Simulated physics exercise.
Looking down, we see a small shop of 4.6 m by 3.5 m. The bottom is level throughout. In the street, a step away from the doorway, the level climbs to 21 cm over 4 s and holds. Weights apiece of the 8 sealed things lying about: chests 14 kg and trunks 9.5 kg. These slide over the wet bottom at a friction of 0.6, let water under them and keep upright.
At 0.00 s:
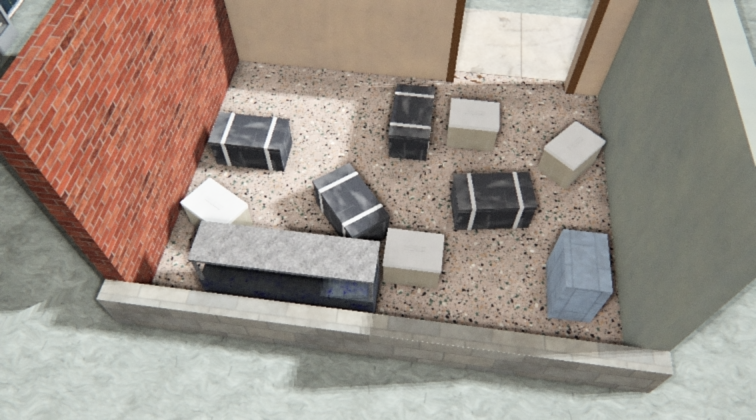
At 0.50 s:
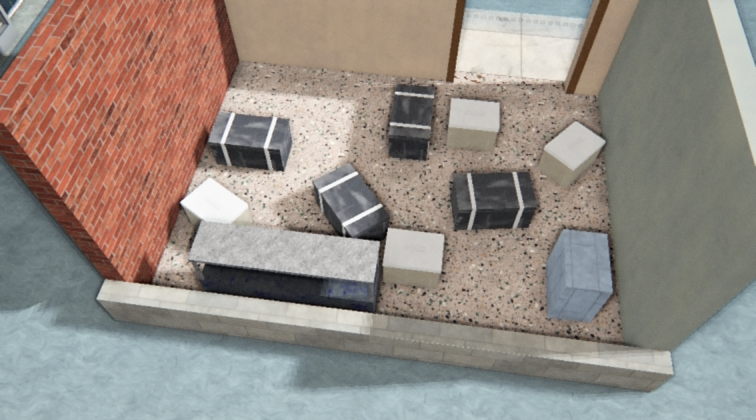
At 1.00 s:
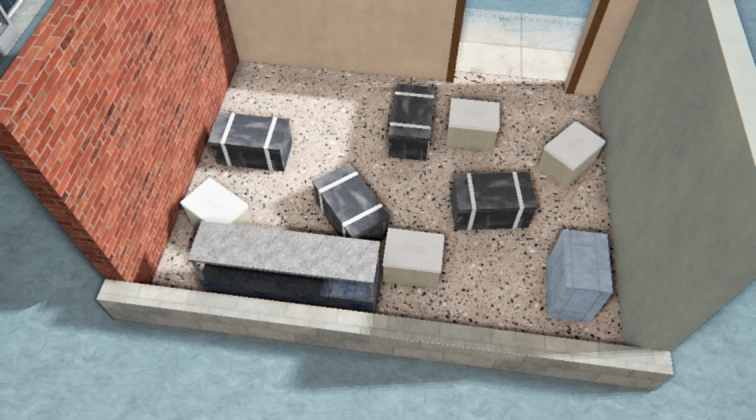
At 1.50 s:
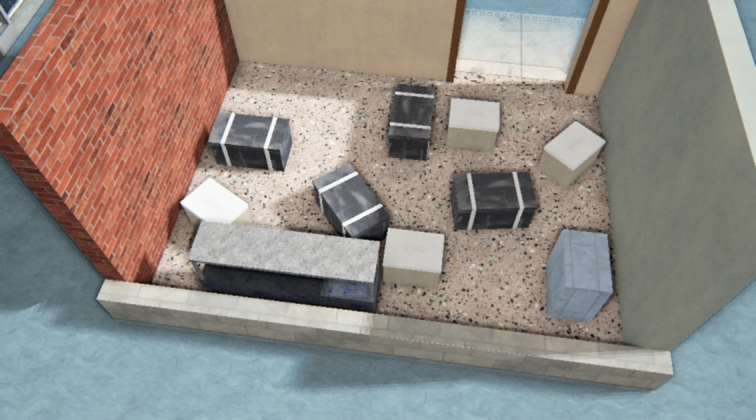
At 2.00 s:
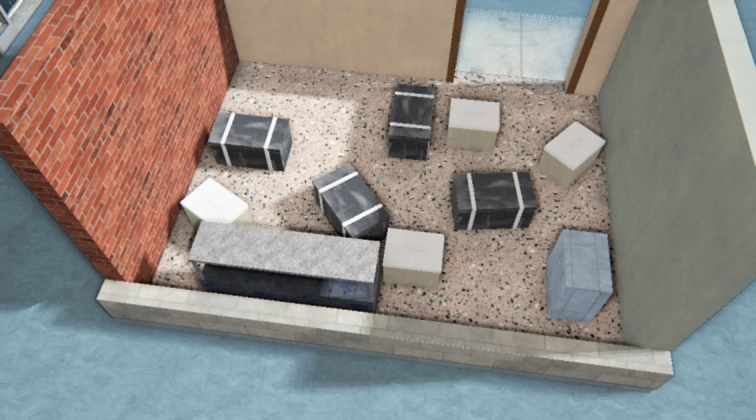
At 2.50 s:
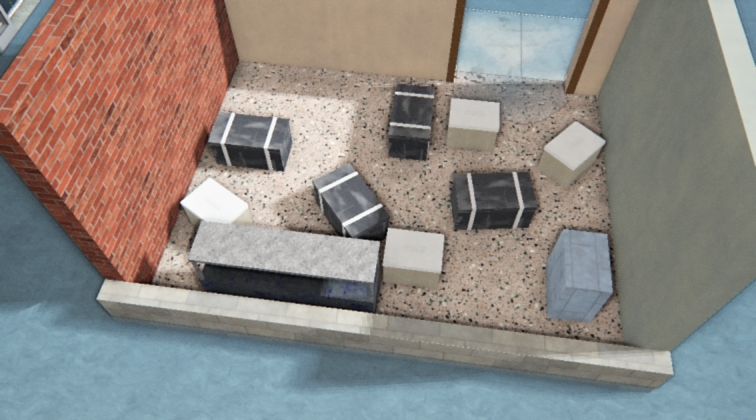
The clip opens on a high view of a small walled shop, brick on the left, with dark banded trunks and pale boxes scattered across its speckled floor. The ground outside turns from grey to watery blue, then the doorway's paving takes on a blue sheen that reaches the threshold, while nothing inside shifts.
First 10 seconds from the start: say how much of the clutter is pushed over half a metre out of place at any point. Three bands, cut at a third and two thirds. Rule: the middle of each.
It will work out to two or more in three.
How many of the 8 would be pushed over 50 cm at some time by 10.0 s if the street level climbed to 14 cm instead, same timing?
The count would be 5.
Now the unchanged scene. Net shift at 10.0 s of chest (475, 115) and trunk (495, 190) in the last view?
Net displacement, in order: 200 cm; 120 cm.
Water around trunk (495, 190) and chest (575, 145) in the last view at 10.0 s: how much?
I'd put it at 13 cm and 15 cm respectively.
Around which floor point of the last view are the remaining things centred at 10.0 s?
Around (337, 198).
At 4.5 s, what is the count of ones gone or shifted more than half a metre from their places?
The count is 1.
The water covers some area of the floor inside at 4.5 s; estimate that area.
Wet area: Approx. 5.5 m2.
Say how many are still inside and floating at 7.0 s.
My tally comes to 4.
After 3.5 s 0 of 8 are over 50 cm from their spots; 0 afloat.
After 4.5 s 1 of 8 are over 50 cm from their spots; 0 afloat.
After 7.0 s 5 of 8 are over 50 cm from their spots; 4 afloat.
After 10.0 s 6 of 8 are over 50 cm from their spots, and 6 have been at some point; 7 afloat.
